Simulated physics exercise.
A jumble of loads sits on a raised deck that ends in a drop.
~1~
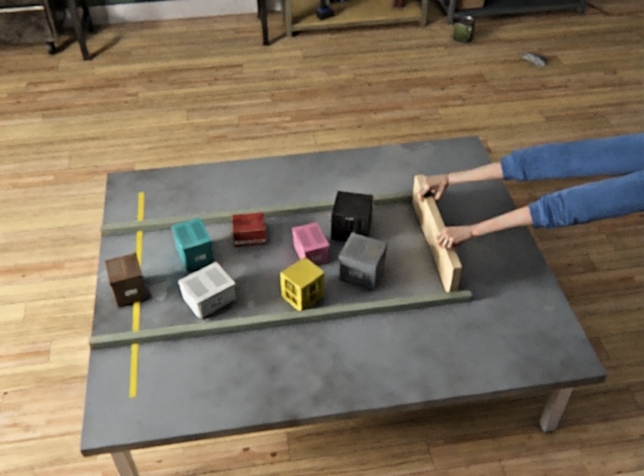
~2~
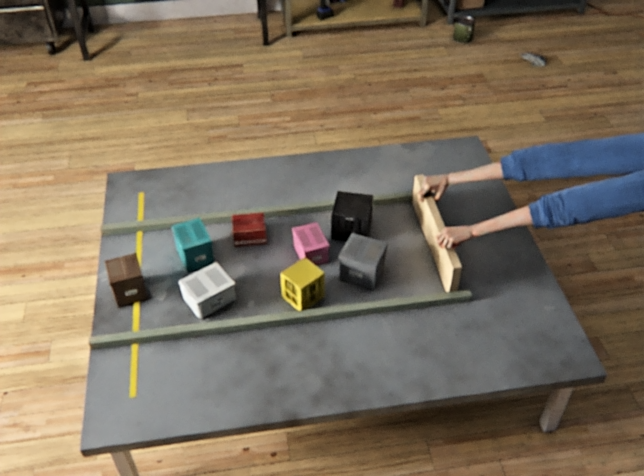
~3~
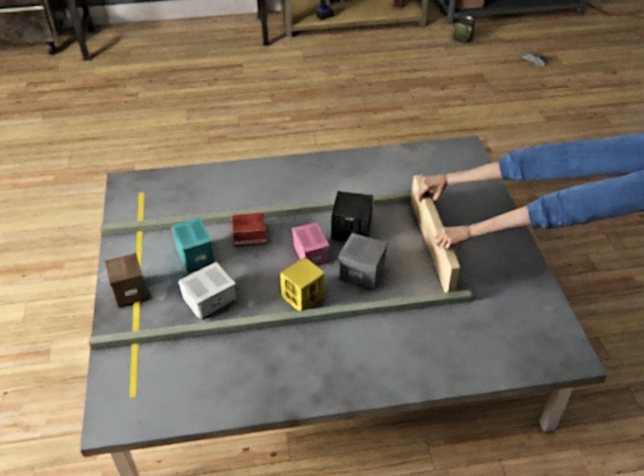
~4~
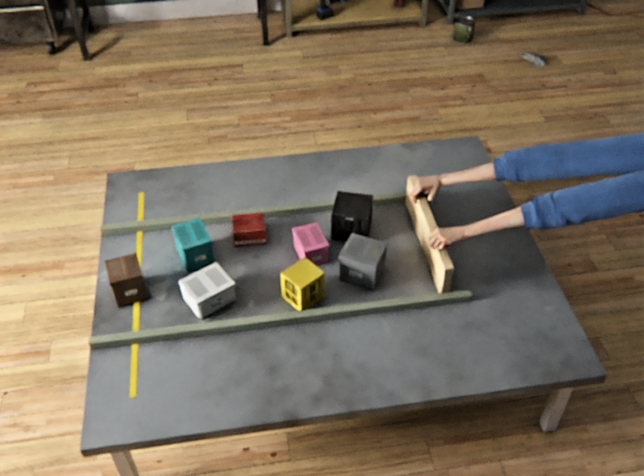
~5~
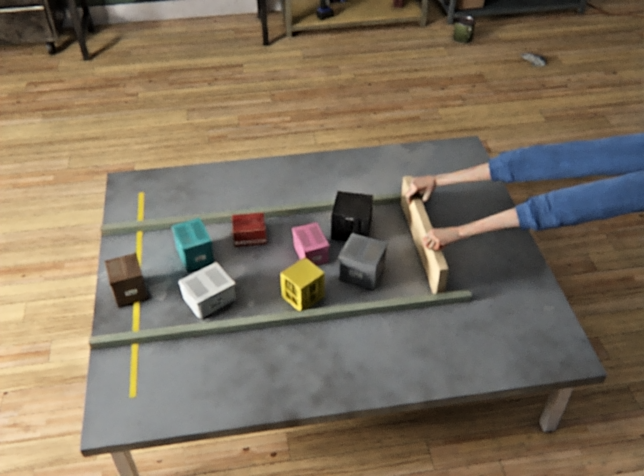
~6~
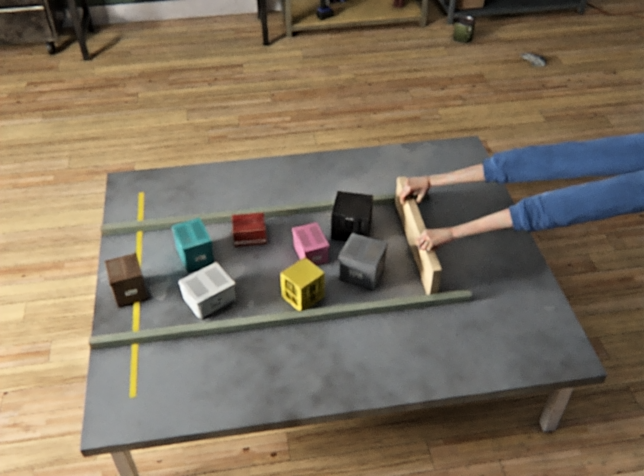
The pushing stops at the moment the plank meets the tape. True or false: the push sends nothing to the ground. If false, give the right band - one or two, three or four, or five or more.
False, five or more.
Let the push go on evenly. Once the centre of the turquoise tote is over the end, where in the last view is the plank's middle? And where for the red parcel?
First it's close to (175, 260), next close to (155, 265).
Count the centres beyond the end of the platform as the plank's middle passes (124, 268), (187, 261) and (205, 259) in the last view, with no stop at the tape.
Per position: 6 / 1 / 1.
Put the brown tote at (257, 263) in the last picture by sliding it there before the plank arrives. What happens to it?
The brown tote falls.
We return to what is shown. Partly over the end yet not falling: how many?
It's 0.
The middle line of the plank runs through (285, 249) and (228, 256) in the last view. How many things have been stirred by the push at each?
The first number is 6, the next one 8.
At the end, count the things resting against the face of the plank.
The count in contact is 2.
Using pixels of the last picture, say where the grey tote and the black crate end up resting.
Reading them off: First (113, 300); then (116, 246).
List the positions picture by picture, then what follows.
Brown tote (127, 280); turquoise tote (194, 246); white tote (208, 291); plank (435, 232); tape (138, 281), in the first frame.
Turquoise tote (194, 246); plank (435, 232), in the second frame.
White tote (208, 291); yellow crate (303, 285), in the third frame.
Brown tote (127, 280); grey tote (363, 262), in the fourth frame.
Turquoise tote (194, 246); black crate (352, 217), in the fifth frame.
Brown tote (127, 280); turquoise tote (194, 246); white tote (208, 291); plank (417, 234); tape (138, 281), in the sixth frame.
Early on, none off yet; brown tote at rest near (127, 280); turquoise tote at rest near (194, 246); white tote at rest near (208, 291).
Finally, the number that fall off is five or more; lost, pink tote, yellow crate, red parcel, white tote, turquoise tote and brown tote.
